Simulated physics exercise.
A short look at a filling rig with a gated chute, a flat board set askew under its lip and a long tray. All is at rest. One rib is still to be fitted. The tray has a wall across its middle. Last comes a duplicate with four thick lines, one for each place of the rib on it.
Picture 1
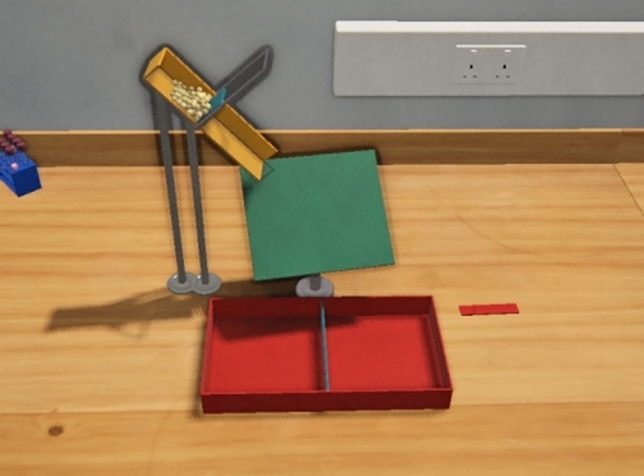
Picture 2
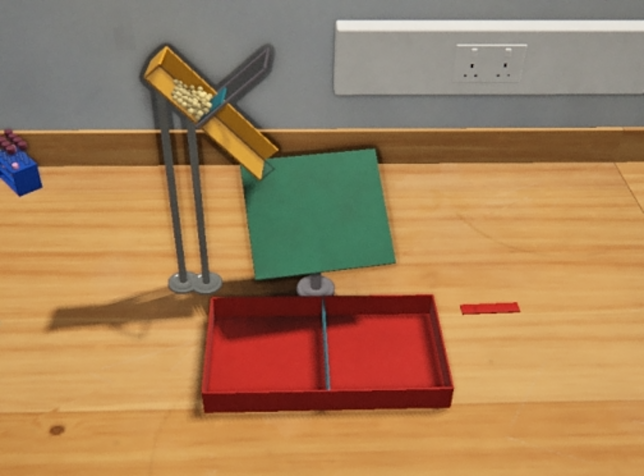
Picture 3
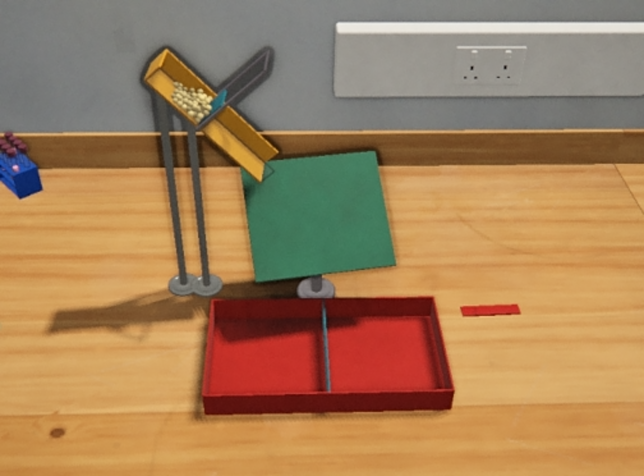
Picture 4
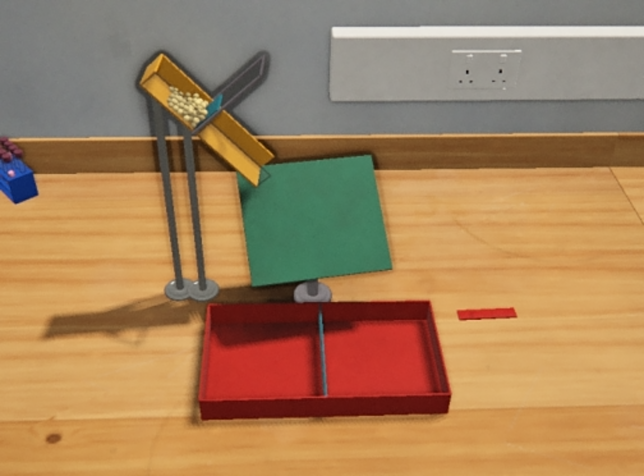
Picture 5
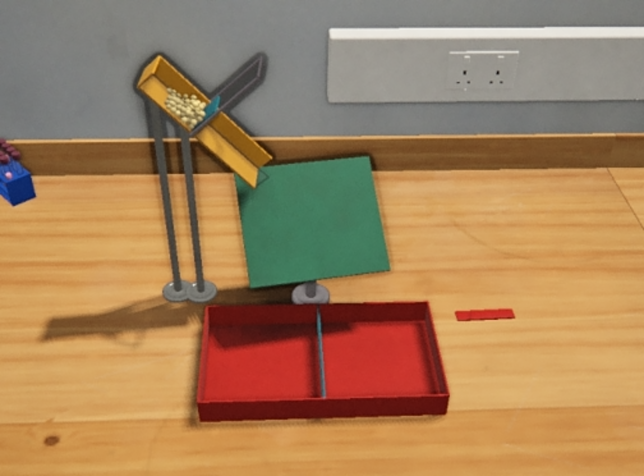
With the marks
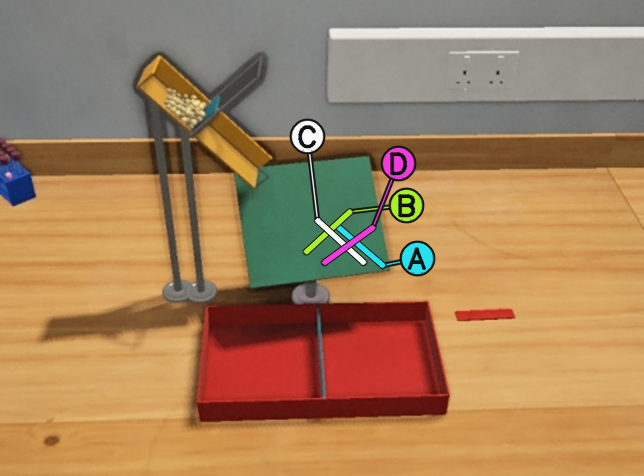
Pale beans resting behind a gate in an orange chute above a tilted green board and a divided red tray, nothing moving.
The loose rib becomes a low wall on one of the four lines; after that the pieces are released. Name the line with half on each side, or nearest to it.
Best: D.
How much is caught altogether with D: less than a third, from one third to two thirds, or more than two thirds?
It is more than two thirds.
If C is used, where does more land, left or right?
The right half.
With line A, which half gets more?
The right half.
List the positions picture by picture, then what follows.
In the first picture, load behind the gate near (192, 98), soya beans; lip of the chute near (261, 172), sloping fairly steeply.
In the second picture, middle of the board near (317, 212), tilted fairly steeply; middle of its low edge near (327, 271); of its high edge near (308, 155).
In the third picture, front corners of the tray near (203, 395) and (454, 390); front end of its middle wall near (329, 393); gate still shut near (220, 101).
In the fourth picture, middle of the load near (189, 104); lip near (258, 177).
In the fifth picture, middle of the load near (187, 106); lip near (256, 179).
On the marked copy, line A from (335, 224) to (382, 265); line B from (350, 211) to (306, 251); line C from (317, 220) to (363, 262); line D from (372, 227) to (324, 262).
With A, of what is caught, a small share in the left half, all but a few in the right.
With B, of what is caught, all but a few in the left half, a small share in the right.
With C, of what is caught, a small share in the left half, all but a few in the right.
With D, of what is caught, close to two thirds in the left half, close to a third in the right.
